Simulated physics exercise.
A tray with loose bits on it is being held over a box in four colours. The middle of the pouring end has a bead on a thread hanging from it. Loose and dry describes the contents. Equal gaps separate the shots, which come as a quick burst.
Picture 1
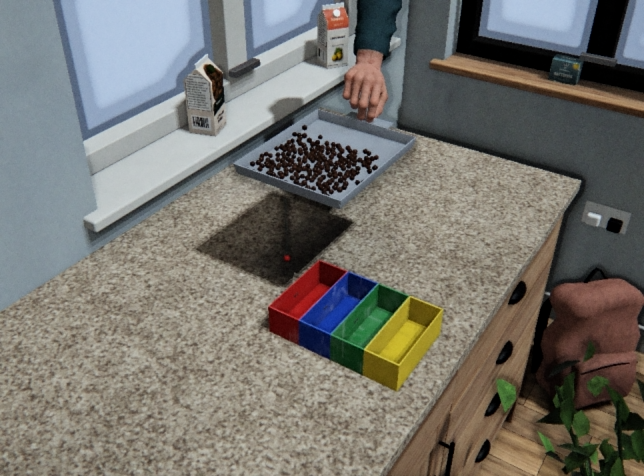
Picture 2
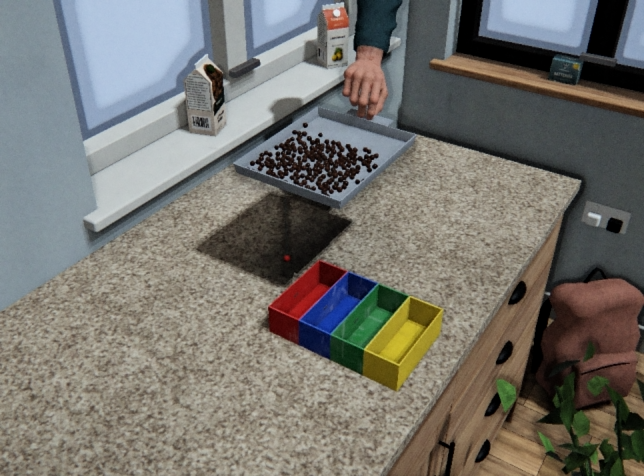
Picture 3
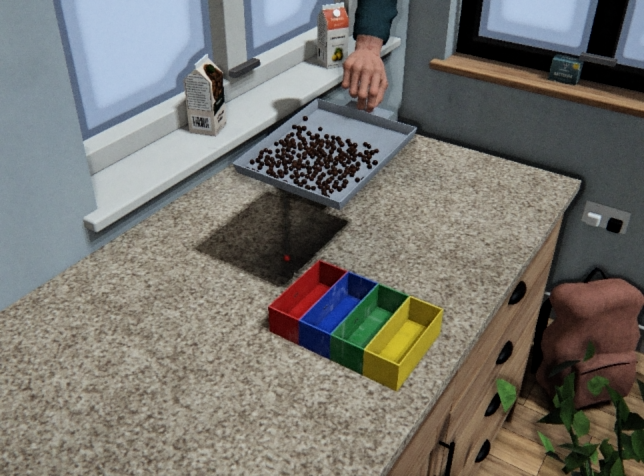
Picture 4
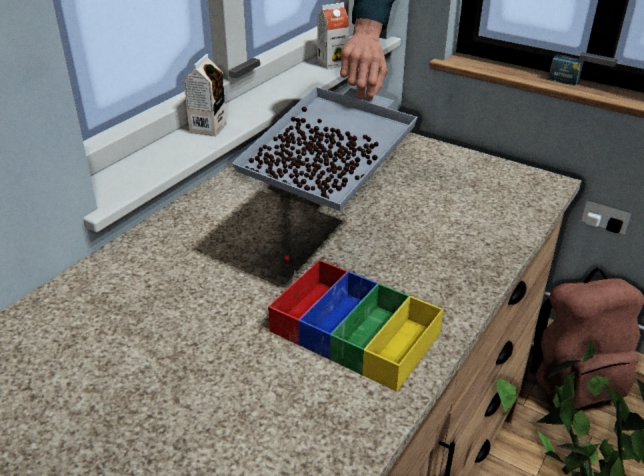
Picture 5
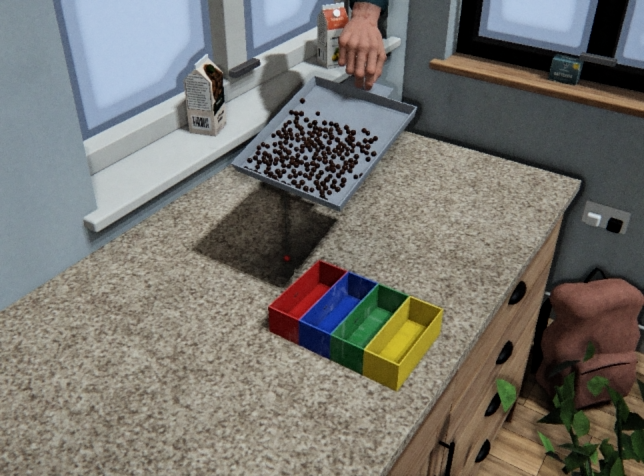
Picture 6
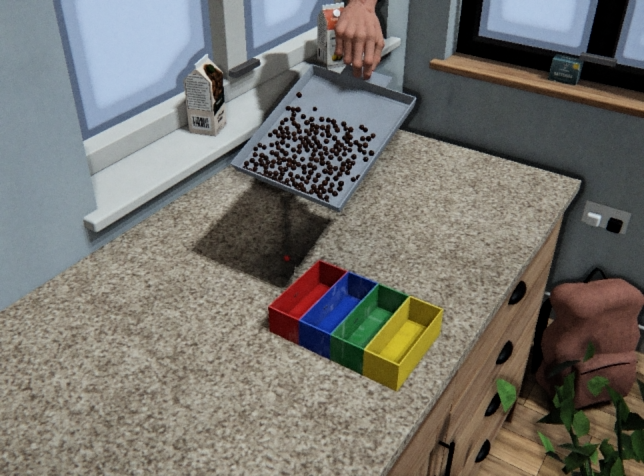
At the start, a hand holds a gray tray of small dark brown balls level above a speckled countertop, near a box with red, blue, green and yellow cells. The hand then raises the tray's far side, gradually tilting it toward the near right corner, and the balls begin shifting slightly.
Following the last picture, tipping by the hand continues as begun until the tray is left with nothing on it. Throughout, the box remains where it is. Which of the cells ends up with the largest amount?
The red cell ends up with the largest amount.
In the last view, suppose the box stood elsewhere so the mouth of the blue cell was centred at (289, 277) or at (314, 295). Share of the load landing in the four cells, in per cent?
Trial 1 near 90 %, trial 2 near 70 %.
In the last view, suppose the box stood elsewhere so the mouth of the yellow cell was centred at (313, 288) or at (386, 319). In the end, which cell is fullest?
For the first position it is yellow, and for the second it is the blue cell.
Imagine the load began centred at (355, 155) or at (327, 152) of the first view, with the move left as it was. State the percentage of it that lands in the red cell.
In turn 40 and 40 in a hundred.
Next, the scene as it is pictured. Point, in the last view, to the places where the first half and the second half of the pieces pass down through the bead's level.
(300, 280) for the early half, (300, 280) for the late half.
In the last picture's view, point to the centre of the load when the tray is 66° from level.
Centre estimate: (295, 183).
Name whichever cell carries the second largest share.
Ranked second: The cell in blue.
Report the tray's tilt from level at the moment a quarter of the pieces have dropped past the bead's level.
It is at around 95 degrees.
Soon after the last picture, tray tipped steeply; nearly all on the tray; a small part falling or outside the box.
A little later, tray tipped past a quarter turn; a small part on the tray; about a quarter in the red cell; a small part in the blue cell; about half falling or outside the box.
Later still, tray tipped past a quarter turn; about a third in the red cell; about a quarter in the blue cell; a stray few in the green cell; a stray few in the yellow cell; about half falling or outside the box.
By the end, tray tipped past a quarter turn; about a third in the red cell; about a quarter in the blue cell; a stray few in the green cell; a stray few in the yellow cell; about half outside the box.
